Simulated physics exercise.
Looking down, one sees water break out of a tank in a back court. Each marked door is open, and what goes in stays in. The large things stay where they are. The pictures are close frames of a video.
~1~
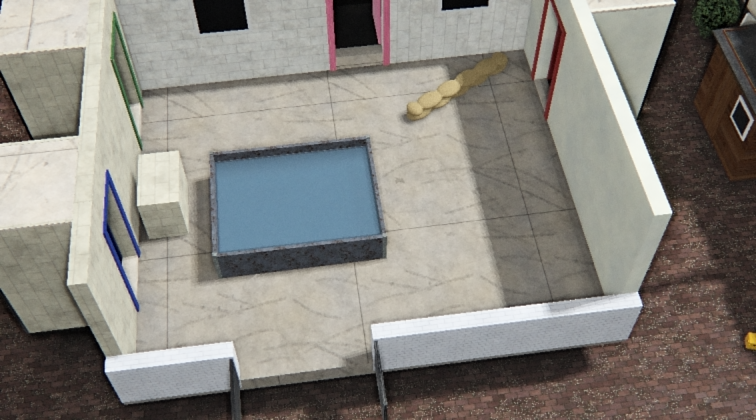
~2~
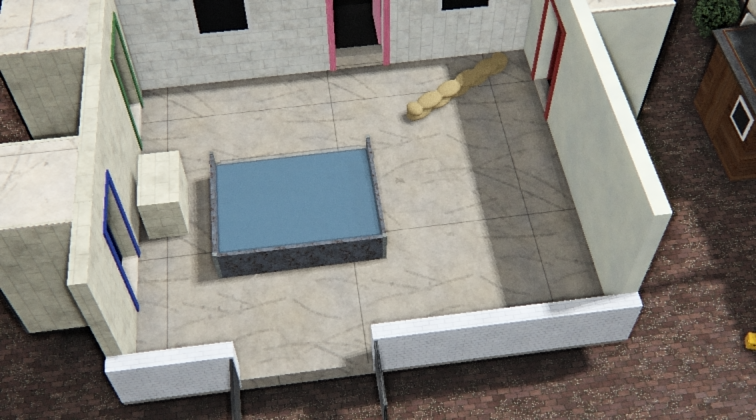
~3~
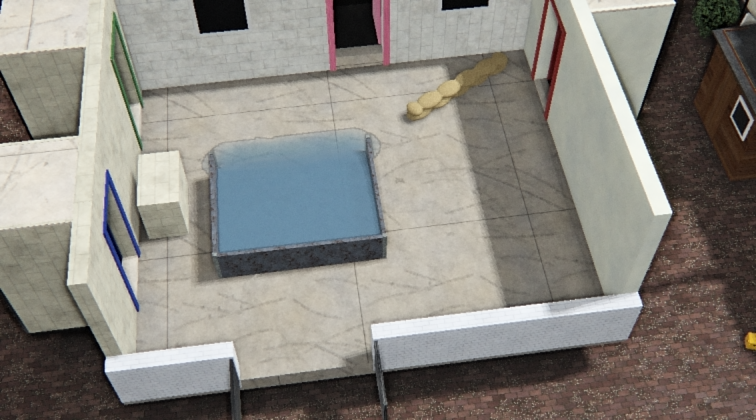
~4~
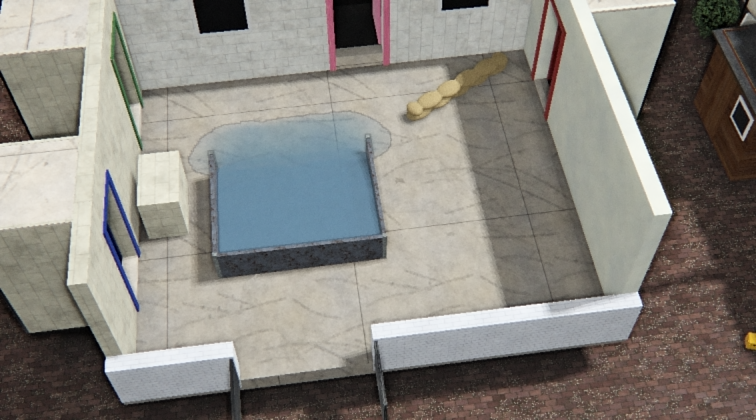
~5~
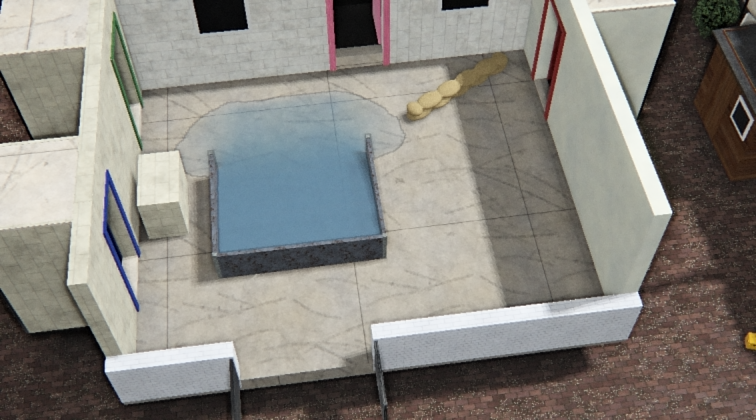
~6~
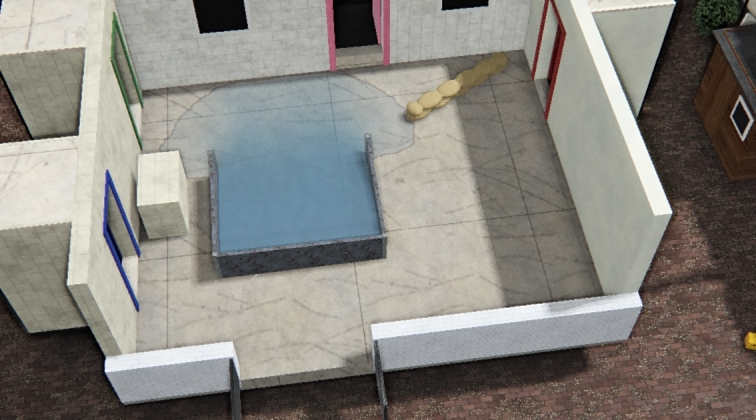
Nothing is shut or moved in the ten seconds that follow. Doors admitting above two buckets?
In order: The green door gets overwhelmed honestly, the blue door copes honestly, the red door copes honestly, the pink door copes honestly.
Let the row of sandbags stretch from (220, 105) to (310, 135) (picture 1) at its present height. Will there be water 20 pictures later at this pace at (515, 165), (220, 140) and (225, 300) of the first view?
As listed: Spared, submerged, spared.
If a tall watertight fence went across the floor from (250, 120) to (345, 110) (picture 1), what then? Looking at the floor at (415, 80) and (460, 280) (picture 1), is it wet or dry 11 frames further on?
As listed: Wet, clear.
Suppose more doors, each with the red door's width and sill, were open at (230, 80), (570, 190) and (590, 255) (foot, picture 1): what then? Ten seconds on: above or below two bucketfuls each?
Note: Door one overshoots; door two undershoots; door three undershoots.
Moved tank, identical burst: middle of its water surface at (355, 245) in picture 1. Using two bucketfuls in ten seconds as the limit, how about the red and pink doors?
Red door exceeds it, pink door doesn't reach it.
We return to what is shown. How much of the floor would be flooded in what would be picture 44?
It works out to about 75 in a hundred.
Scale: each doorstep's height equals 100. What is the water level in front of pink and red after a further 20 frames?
Depth ratios, approx.: 50 and 130 percent.
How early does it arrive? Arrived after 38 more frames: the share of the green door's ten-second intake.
About 100 per cent.
A moment on, water covers 25 % of the floor; the green door wet at the sill, nothing in, the blue door not reached, the red door not reached, the pink door wet at the sill, nothing in.
Next, water covers 30 % of the floor; the green door under two buckets in, the blue door not reached, the red door not reached, the pink door wet at the sill, nothing in.
Then, water covers 35 % of the floor; the green door over two buckets in, the blue door wet at the sill, nothing in, the red door wet at the sill, nothing in, the pink door wet at the sill, nothing in.
Later, water covers 75 % of the floor; the green door far over two buckets in, the blue door wet at the sill, nothing in, the red door under two buckets in, the pink door wet at the sill, nothing in.
In the end, water covers 85 % of the floor; the green door far over two buckets in, the blue door wet at the sill, nothing in, the red door under two buckets in, the pink door wet at the sill, nothing in.
